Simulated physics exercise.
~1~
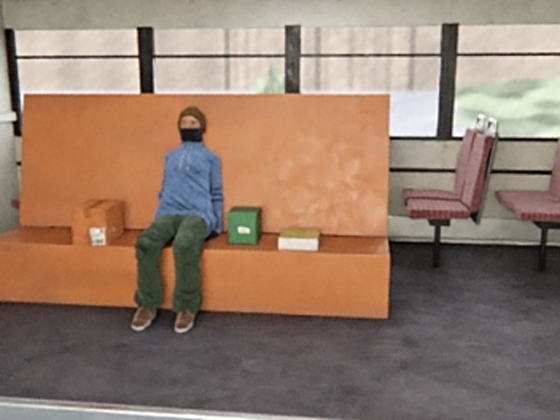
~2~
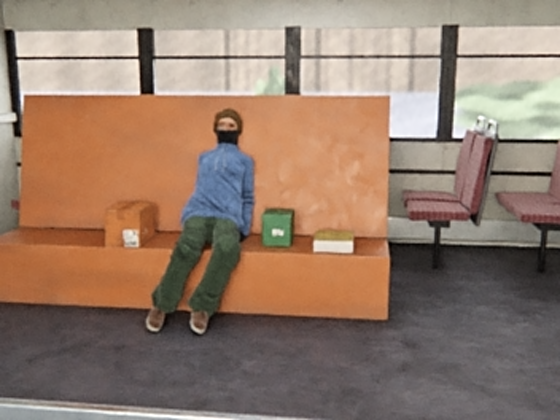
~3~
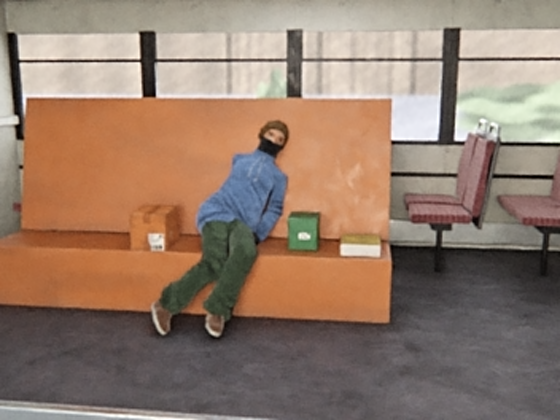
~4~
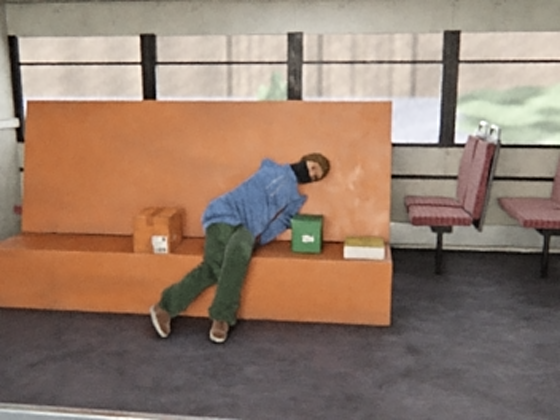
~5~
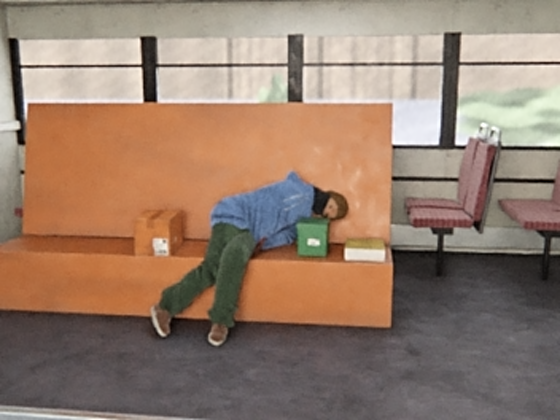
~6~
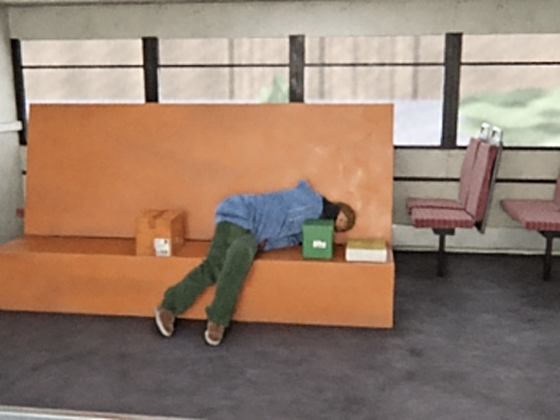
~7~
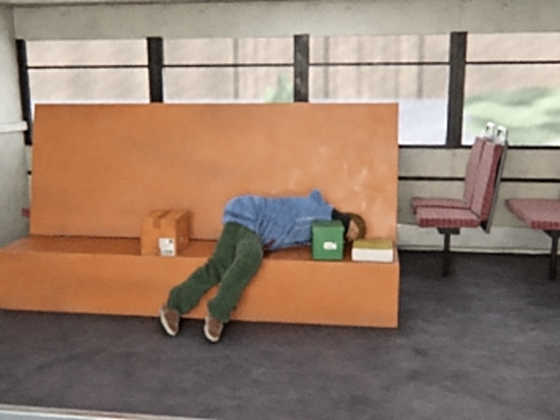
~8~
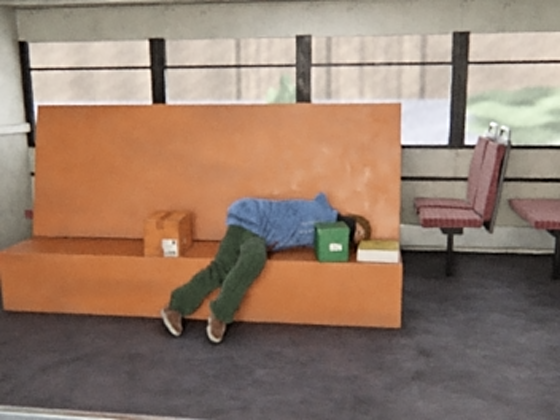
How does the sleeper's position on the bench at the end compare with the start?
At the start the sleeper sits upright left of the bench's middle. By the end they are farther right and slumped over sideways, with the head down low behind the green container.
